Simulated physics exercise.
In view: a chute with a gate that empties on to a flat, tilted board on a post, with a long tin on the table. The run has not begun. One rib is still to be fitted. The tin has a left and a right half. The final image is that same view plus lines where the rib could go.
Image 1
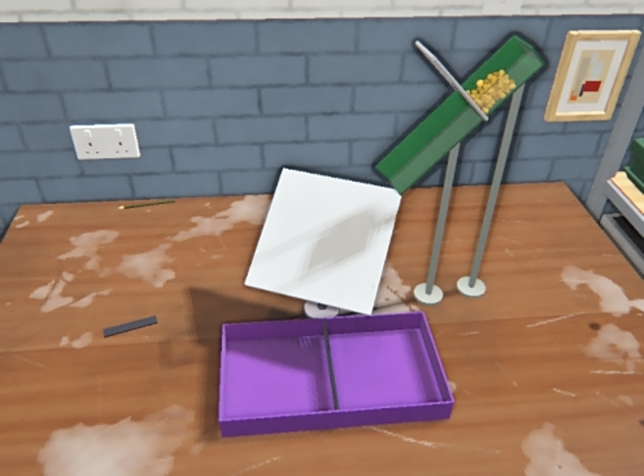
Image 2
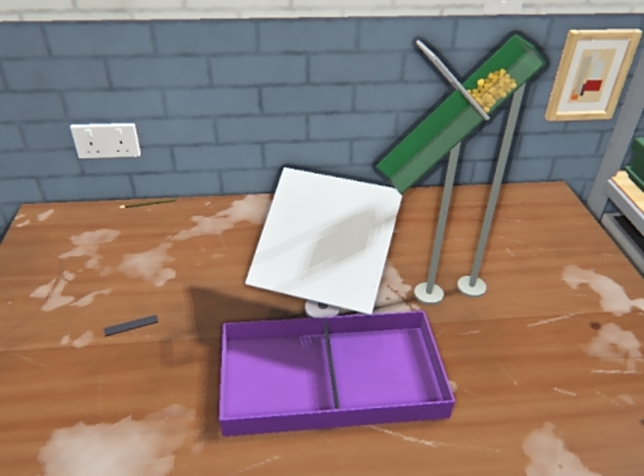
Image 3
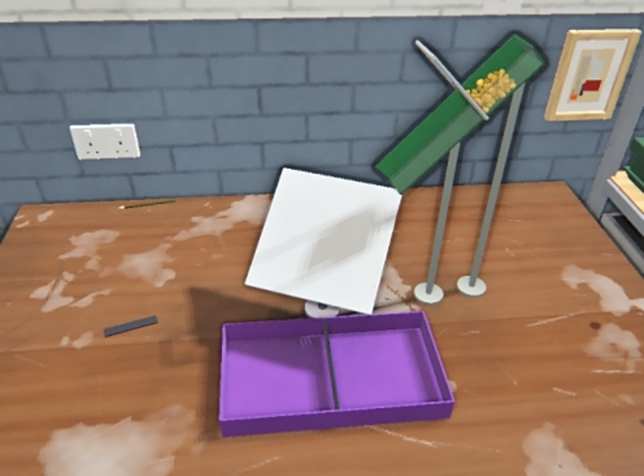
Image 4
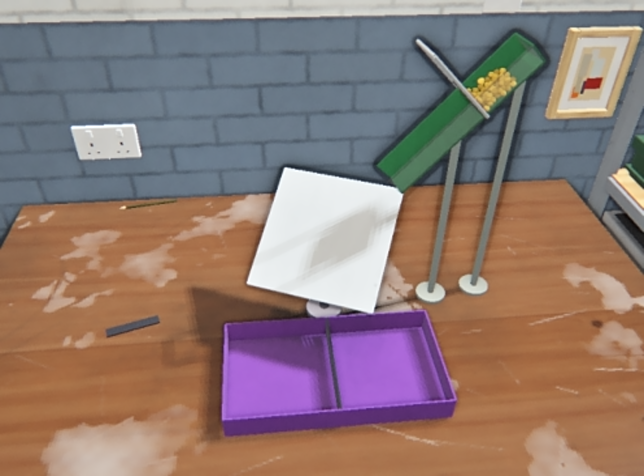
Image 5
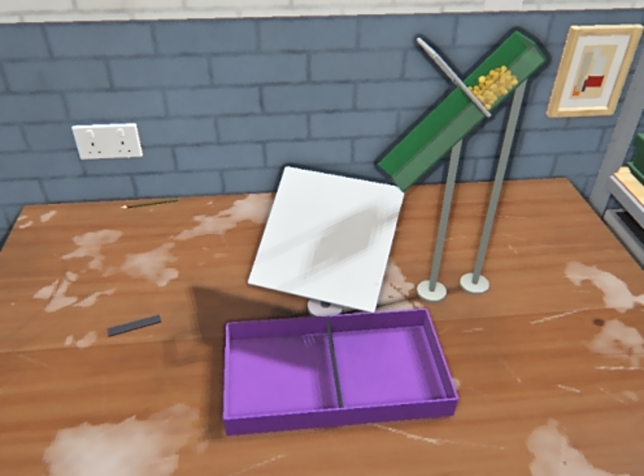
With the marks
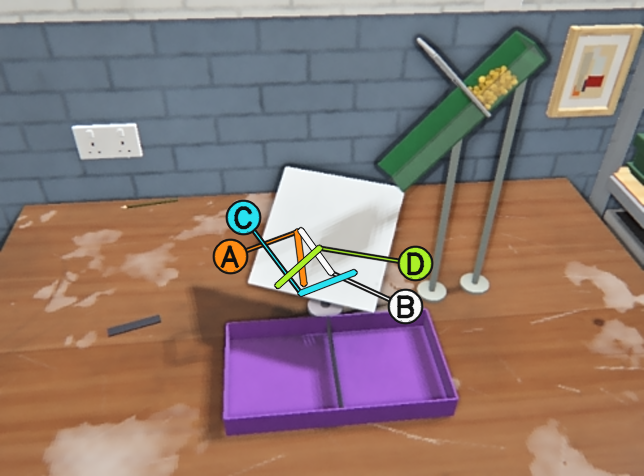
Green chute holding yellow pieces behind a closed gate, standing motionless above a tilted white board and a divided purple tray.
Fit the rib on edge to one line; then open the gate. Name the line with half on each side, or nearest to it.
Use line B.
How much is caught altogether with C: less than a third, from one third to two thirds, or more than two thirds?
Line C gives more than two thirds.
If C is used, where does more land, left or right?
The left half.
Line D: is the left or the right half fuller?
Left.
On the marked copy, line A from (297, 231) to (303, 283); line B from (300, 230) to (331, 272); line C from (354, 272) to (300, 293); line D from (319, 248) to (277, 285).
Choosing A, of what is caught, almost all in the left half, just a few in the right.
Choosing B, of what is caught, roughly two thirds in the left half, roughly a third in the right.
Choosing C, of what is caught, almost all in the left half, about a tenth in the right.
Choosing D, of what is caught, almost all in the left half, just a few in the right.
